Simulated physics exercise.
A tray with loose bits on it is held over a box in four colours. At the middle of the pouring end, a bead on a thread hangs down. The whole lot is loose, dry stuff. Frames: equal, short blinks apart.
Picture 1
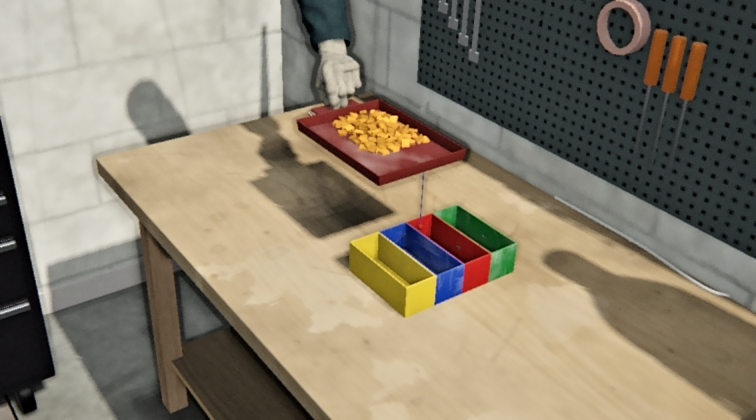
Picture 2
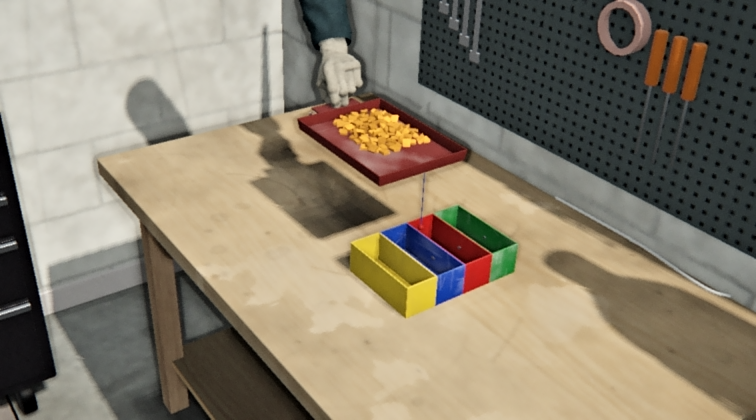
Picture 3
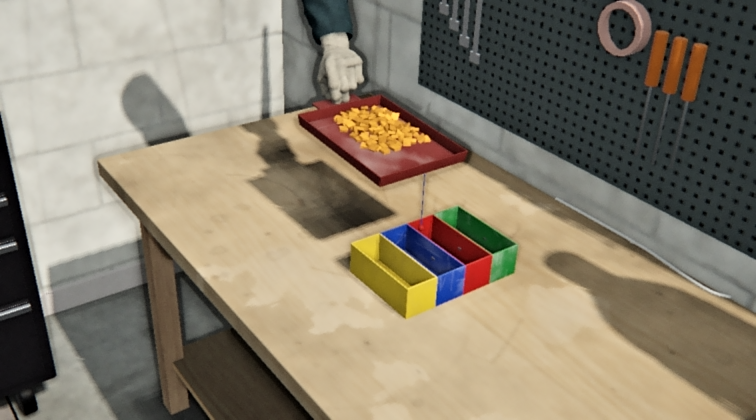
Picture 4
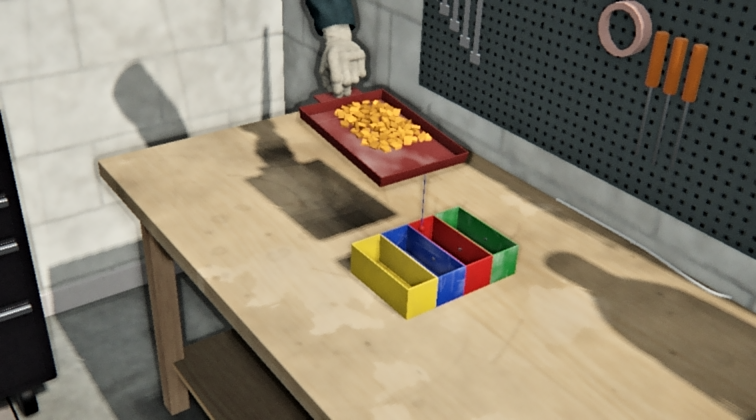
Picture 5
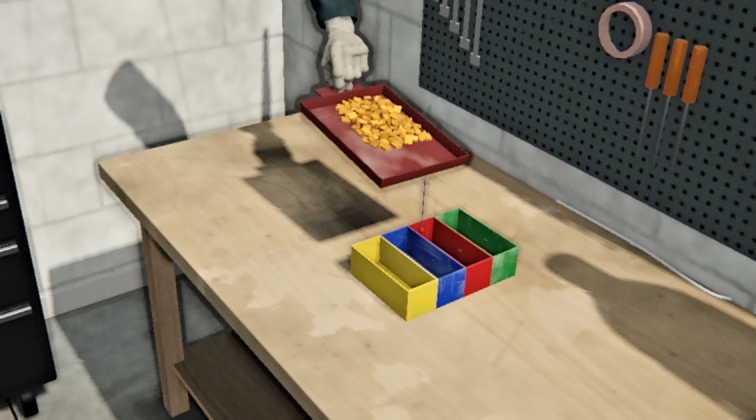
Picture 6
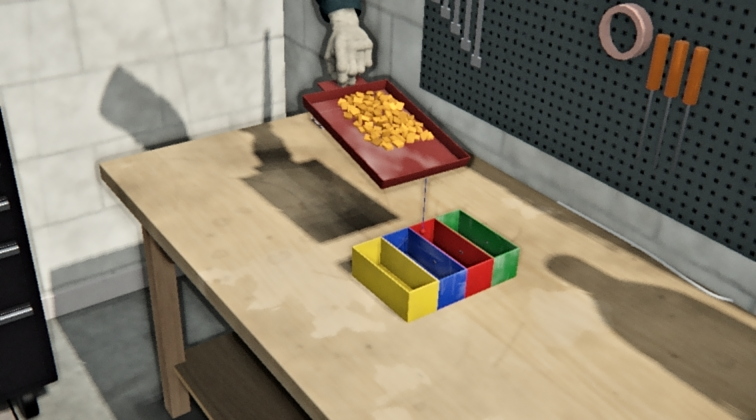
A gloved hand in a dark sleeve is at the back of a wooden workbench, seen from above at an angle, with a pale block wall and a dark pegboard of tools behind. It is by a red tray of small orange bits, above a box with yellow, blue, red and green cells. The hand rises slightly and the tray's far end lifts, tilting it gently towards the box, while the bits barely shift and the view stays almost still.
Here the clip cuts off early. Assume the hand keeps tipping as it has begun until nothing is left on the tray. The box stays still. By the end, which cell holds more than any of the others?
That would be the red one.
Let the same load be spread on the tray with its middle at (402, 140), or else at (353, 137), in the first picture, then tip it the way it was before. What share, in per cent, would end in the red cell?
Close to 50 and close to 40 per cent.
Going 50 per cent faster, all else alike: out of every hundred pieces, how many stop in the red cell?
That works out at roughly 50 per cent.
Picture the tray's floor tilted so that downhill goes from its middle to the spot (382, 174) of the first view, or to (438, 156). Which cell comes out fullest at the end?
The cell in yellow, then the cell in green.
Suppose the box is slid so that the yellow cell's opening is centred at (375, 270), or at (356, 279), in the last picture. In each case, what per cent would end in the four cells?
First case: Some 80 %; second case: Some 40 %.
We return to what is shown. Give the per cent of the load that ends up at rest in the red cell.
About 40 per cent.
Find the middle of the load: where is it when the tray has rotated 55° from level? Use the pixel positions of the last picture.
I'd put the middle of the pieces at roughly (442, 158).
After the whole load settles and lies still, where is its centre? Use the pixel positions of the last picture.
The centre ends up roughly at (462, 271).
Soon, tray tipped steeply; nearly all on the tray; a stray few falling or outside the box.
A while on, tray tipped right over; most on the tray; a small part in the red cell; a small part in the blue cell; a stray few in the green cell; a stray few falling or outside the box.
Towards the end, tray tipped past a quarter turn; about half in the red cell; about a third in the green cell; about a quarter in the blue cell; a stray few in the yellow cell; a stray few falling or outside the box.
Finally, tray tipped past a quarter turn; about half in the red cell; about a third in the green cell; about a quarter in the blue cell; a stray few in the yellow cell; a stray few outside the box.
